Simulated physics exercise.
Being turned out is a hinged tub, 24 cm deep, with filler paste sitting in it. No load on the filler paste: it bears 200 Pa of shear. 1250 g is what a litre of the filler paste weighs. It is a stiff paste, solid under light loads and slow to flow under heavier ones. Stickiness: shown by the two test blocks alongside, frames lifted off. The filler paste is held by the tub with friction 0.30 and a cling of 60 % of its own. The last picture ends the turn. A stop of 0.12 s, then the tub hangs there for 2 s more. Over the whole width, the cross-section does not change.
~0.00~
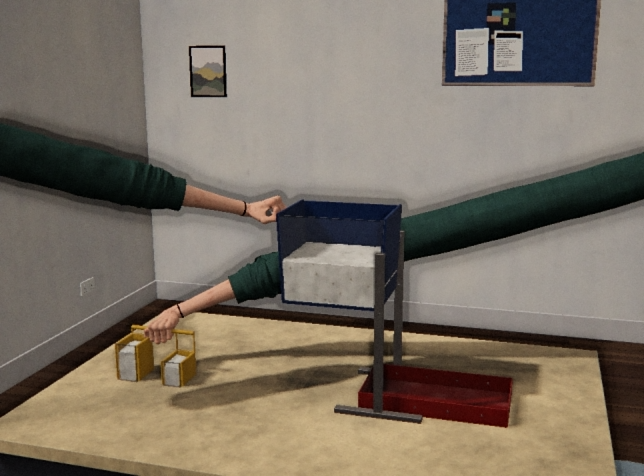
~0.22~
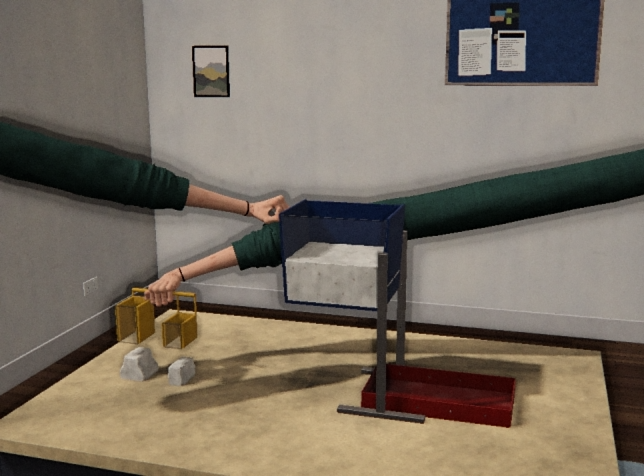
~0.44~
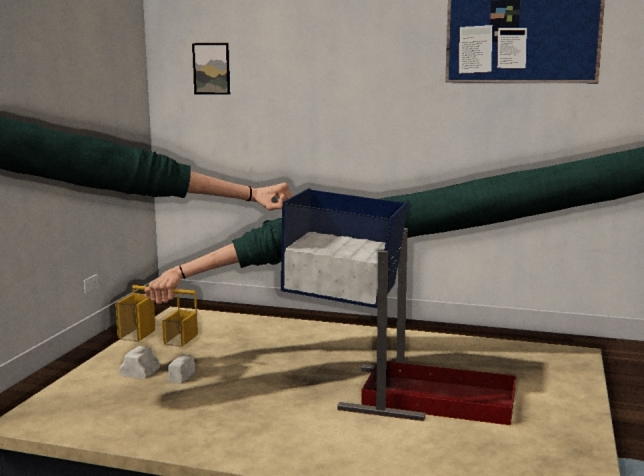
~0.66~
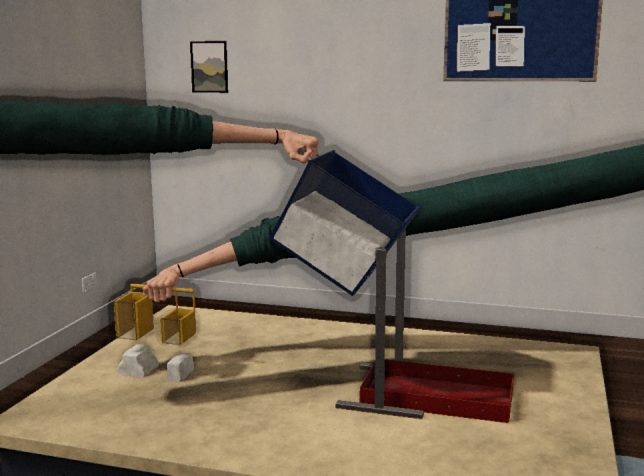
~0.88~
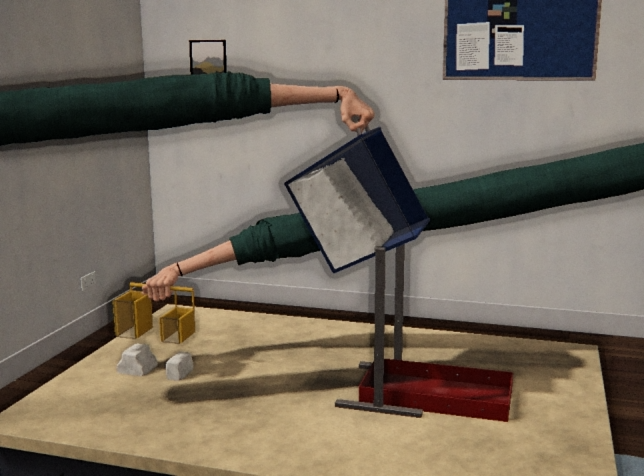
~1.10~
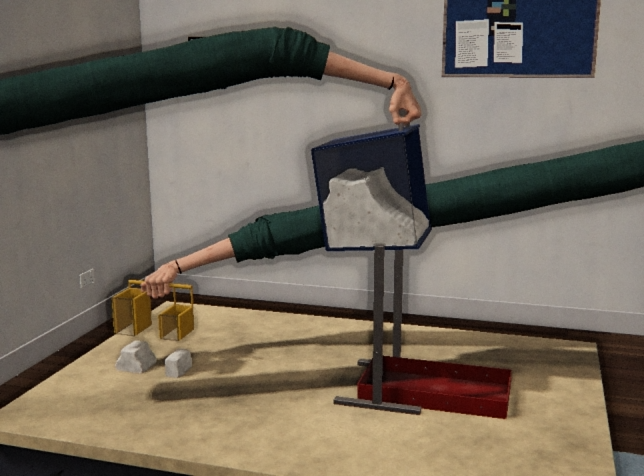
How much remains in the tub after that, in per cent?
59 %.
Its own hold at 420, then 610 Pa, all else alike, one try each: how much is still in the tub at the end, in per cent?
First try roughly 90 per cent, second try roughly 100 per cent.
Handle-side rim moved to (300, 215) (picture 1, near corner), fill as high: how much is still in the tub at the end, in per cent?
Some 75 per cent, I reckon.
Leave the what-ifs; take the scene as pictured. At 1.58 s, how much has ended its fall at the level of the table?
About 25 %.
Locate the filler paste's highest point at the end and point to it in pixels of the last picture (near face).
Around (340, 214).
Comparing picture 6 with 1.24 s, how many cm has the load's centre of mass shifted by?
About 6 cm.
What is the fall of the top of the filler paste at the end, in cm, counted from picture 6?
The top ends up some 9 cm below its level in the last picture.
After 1.24 s, the tub is at 82 degrees and holds 85 %.
After 1.41 s, the tub is at 82 degrees and holds 66 %.
After 1.58 s, the tub is at 82 degrees and holds 59 %.
After 1.75 s, the tub is at 82 degrees and holds 59 %.
After 3.10 s, the tub is at 82 degrees and holds 59 %.
